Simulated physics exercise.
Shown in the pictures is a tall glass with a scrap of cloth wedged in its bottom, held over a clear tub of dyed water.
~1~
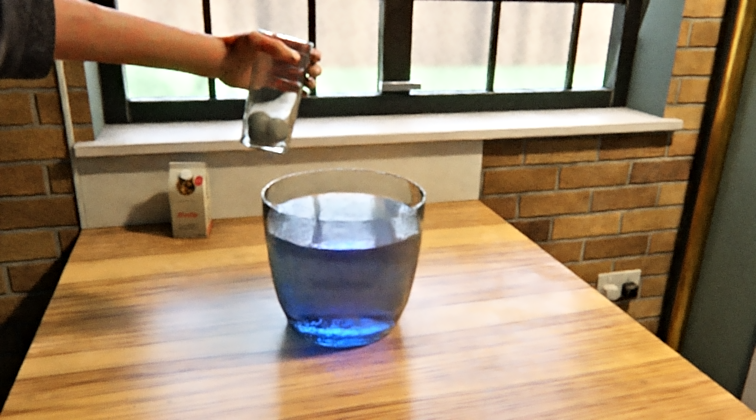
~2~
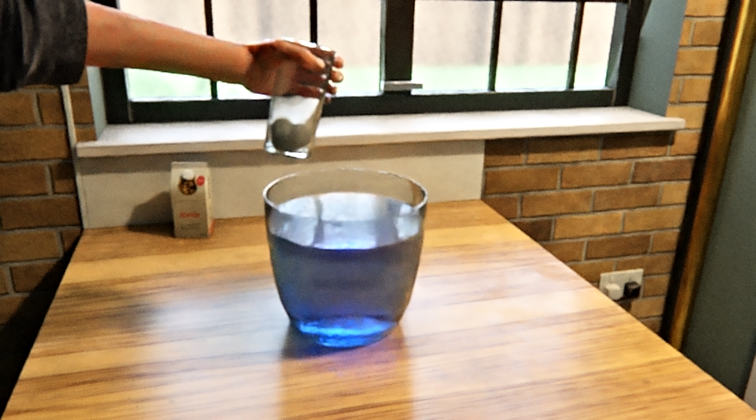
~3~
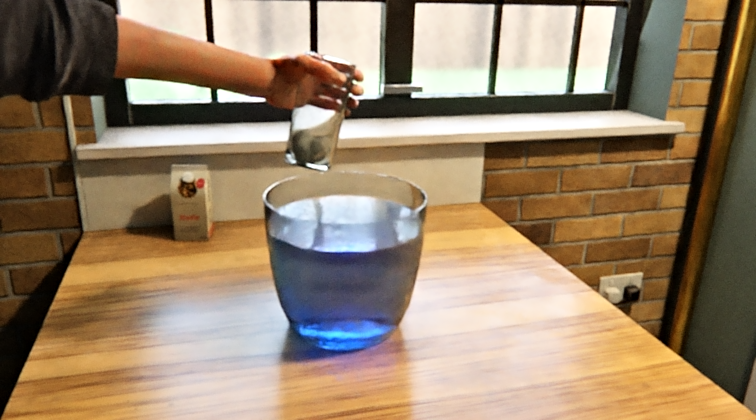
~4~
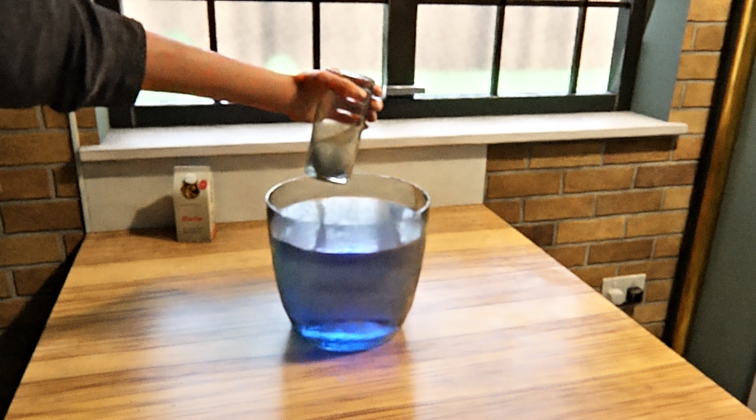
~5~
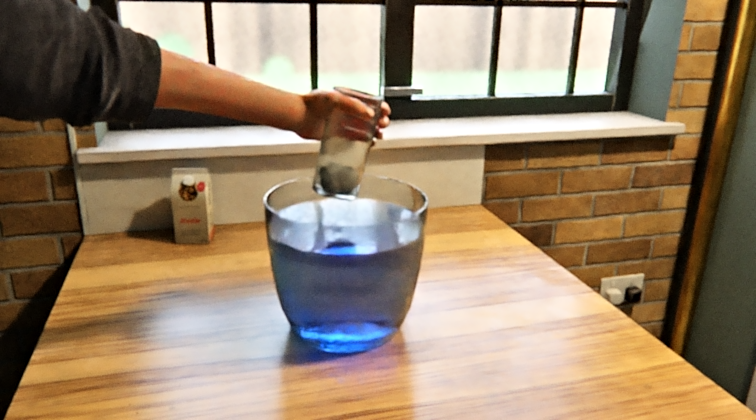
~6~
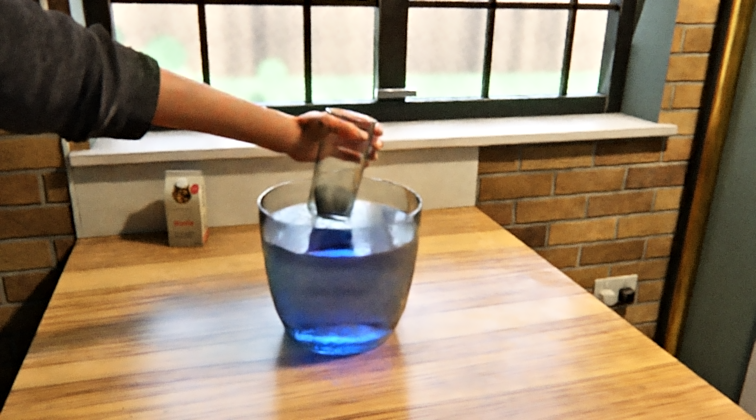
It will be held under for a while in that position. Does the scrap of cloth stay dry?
No.
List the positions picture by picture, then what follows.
Tall glass (275, 91) mouth up; above the clear tub, in the first picture.
Tall glass (299, 97) mouth up; scrap of cloth (290, 138); coming down, in the second picture.
Tall glass (319, 110) mouth up; lower, in the third picture.
Tall glass (339, 124) mouth up; scrap of cloth (330, 164); lower still, in the fourth picture.
Tall glass (347, 142) mouth up; close to the surface, in the fifth picture.
Tall glass (341, 163) mouth up; scrap of cloth (332, 201); just over the surface, in the sixth picture.
Shortly, the tall glass enters the dyed water.
Then, dyed water pours in as the air escapes.
At the finish, the tall glass is under, flooded, and the scrap of cloth is wet.
